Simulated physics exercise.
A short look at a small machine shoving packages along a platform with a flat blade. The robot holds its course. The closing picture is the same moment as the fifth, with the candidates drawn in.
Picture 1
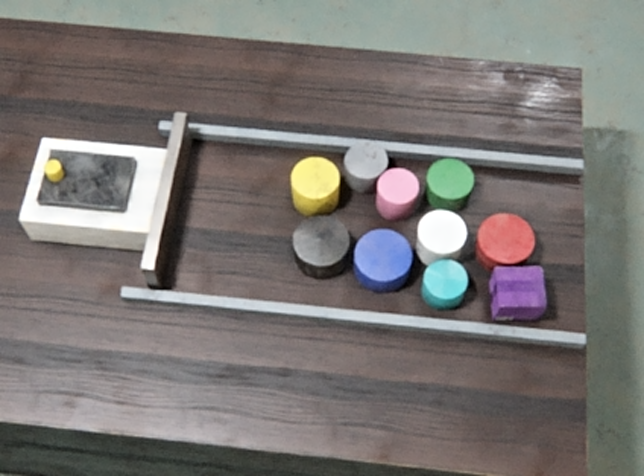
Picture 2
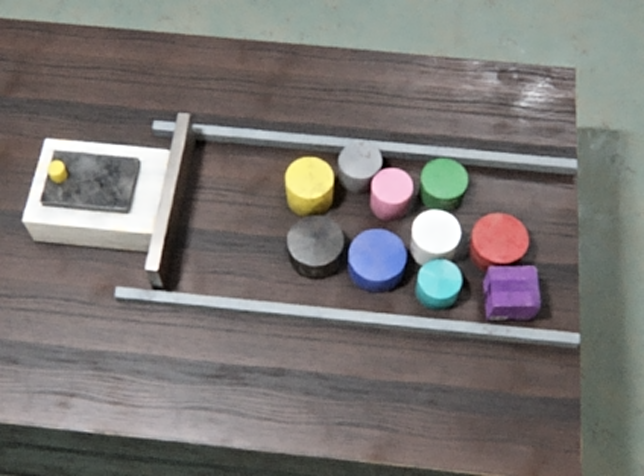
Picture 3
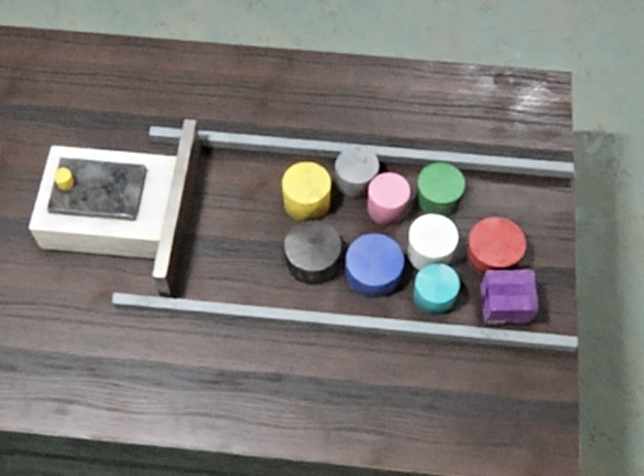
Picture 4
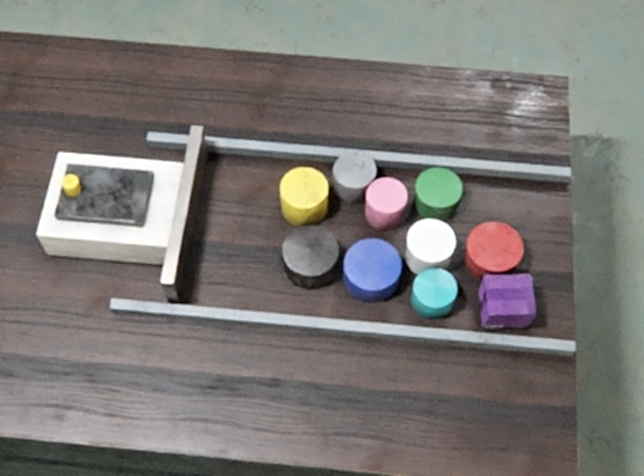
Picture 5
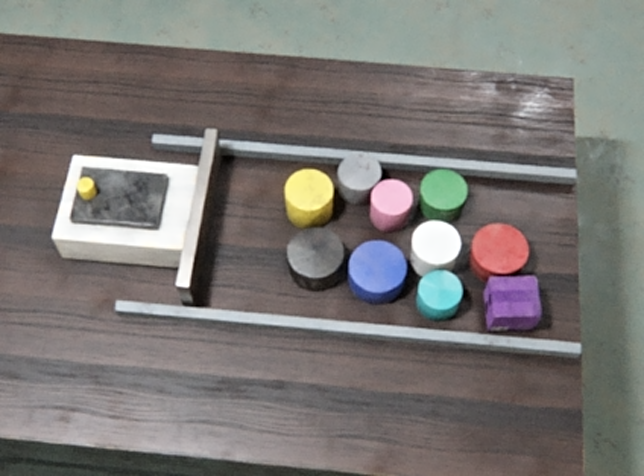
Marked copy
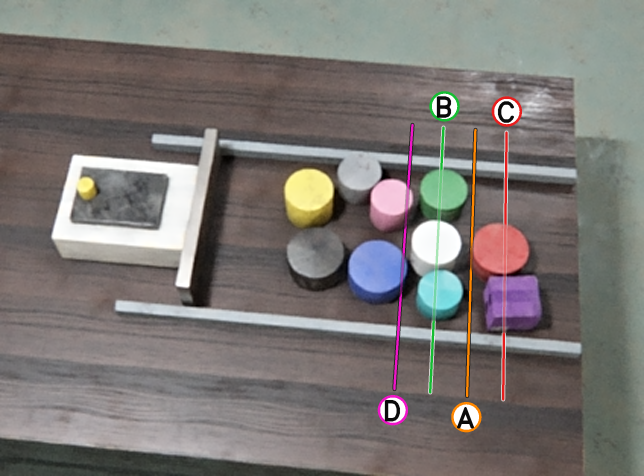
The video shows a small white machine with a flat blade moving slightly right along two grey rails on a dark wooden surface, narrowing the gap to a group of colourful cylinders and a purple block, which stay still.
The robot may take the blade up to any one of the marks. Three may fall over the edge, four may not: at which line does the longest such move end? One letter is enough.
It should halt at A.
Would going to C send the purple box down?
Yes.
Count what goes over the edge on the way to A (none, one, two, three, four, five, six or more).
In all, three.
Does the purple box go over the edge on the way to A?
By then, yes.
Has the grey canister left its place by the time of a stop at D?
By then, yes.
On the marked copy, A at (472, 253); B at (437, 250); C at (505, 256); D at (404, 247).
Following A. Soon after the start, robot (225, 206); blue canister (383, 273); yellow canister (330, 202).
Later, robot (323, 215); purple box (565, 299); red pail (551, 256).
In the end, robot (399, 221); purple box over the edge; turquoise canister over the edge; three fallen.
As for the rest, B is within the limit but short; C drops four; D is within the limit but short.
